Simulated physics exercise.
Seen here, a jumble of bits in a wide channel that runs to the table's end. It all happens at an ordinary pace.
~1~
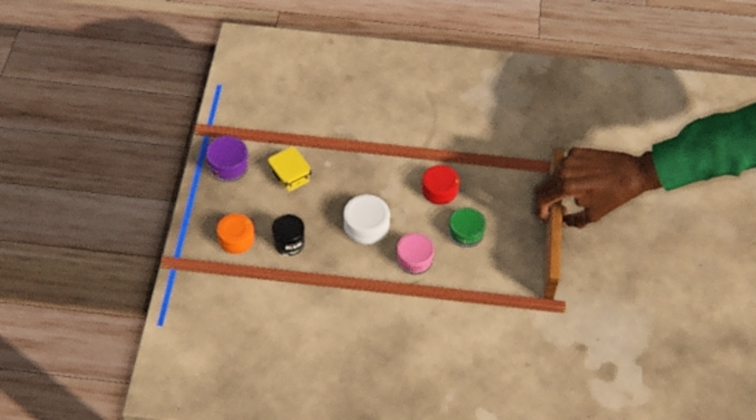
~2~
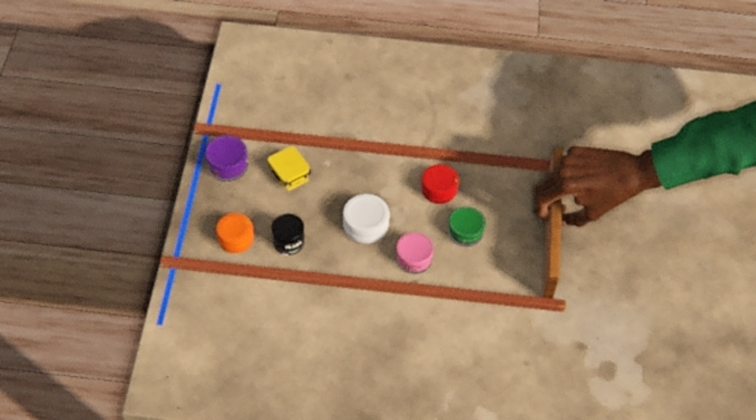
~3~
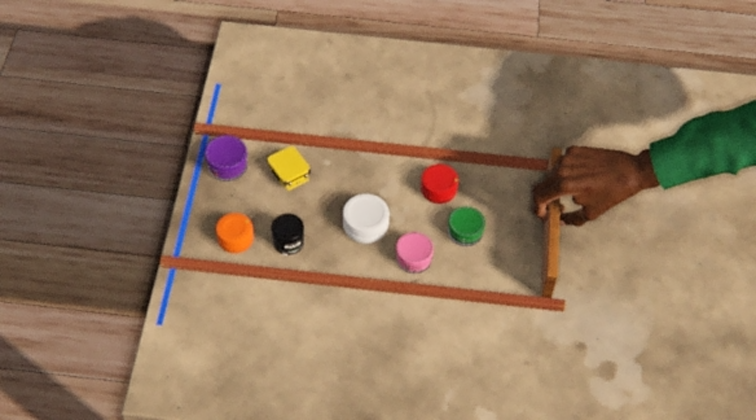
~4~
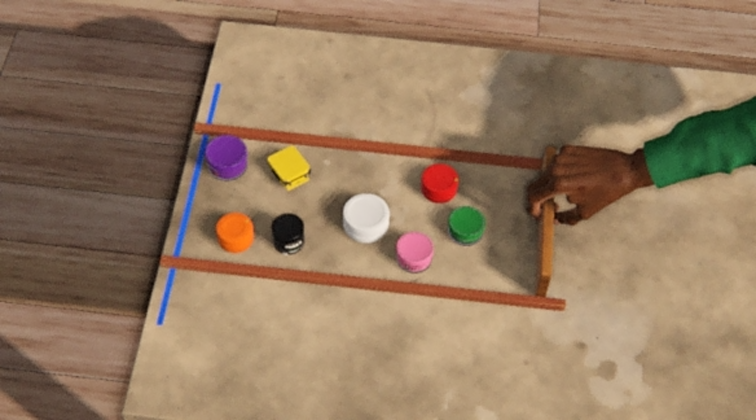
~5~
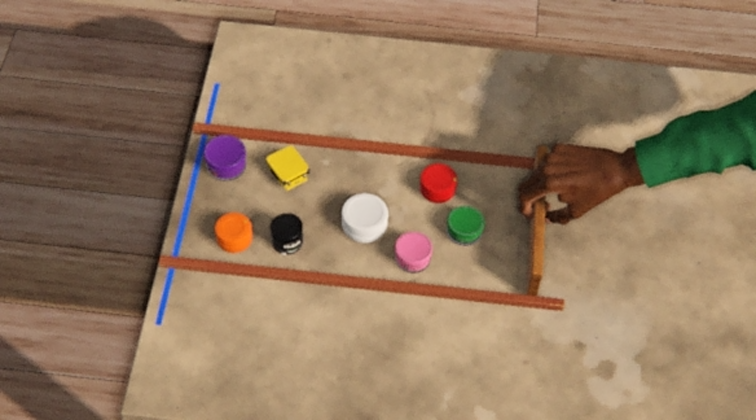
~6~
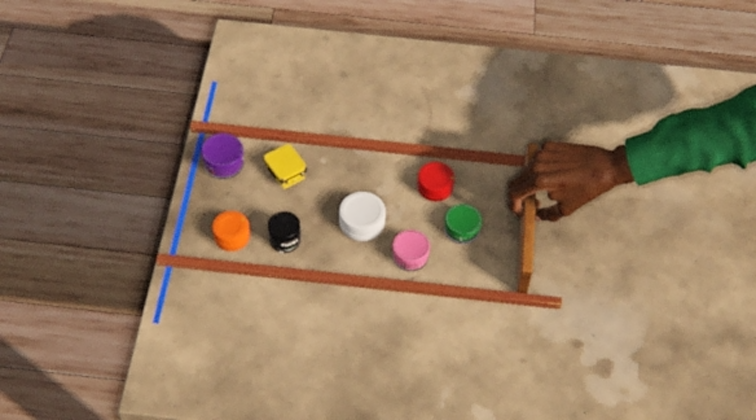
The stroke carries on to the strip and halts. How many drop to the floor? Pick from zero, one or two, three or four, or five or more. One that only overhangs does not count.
The number that fall off is five or more.
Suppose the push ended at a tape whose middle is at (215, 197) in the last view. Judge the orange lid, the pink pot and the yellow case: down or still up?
The orange lid comes down, the pink pot holds on, the yellow case tumbles off.
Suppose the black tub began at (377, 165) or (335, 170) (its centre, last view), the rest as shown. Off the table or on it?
The black tub does not fall; drops off.
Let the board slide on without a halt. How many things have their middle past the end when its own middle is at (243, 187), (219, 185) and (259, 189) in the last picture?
Past the end: 1, 4 and 1.
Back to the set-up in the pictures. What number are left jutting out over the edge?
It comes to 1.
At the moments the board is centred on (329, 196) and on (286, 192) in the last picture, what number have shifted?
At the one place 6, at the other 8.
Soon after, none off yet; purple pot at rest near (223, 157); orange lid at rest near (231, 231); yellow case at rest near (285, 167).
Then, none off yet; purple pot moving near (213, 154); orange lid moved about its own width near (207, 234); yellow case moved about its own width near (247, 165).
At rest, the number that fall off is five or more; fallen, green pot, red lid, pink pot, white lid, yellow case, orange lid and purple pot.
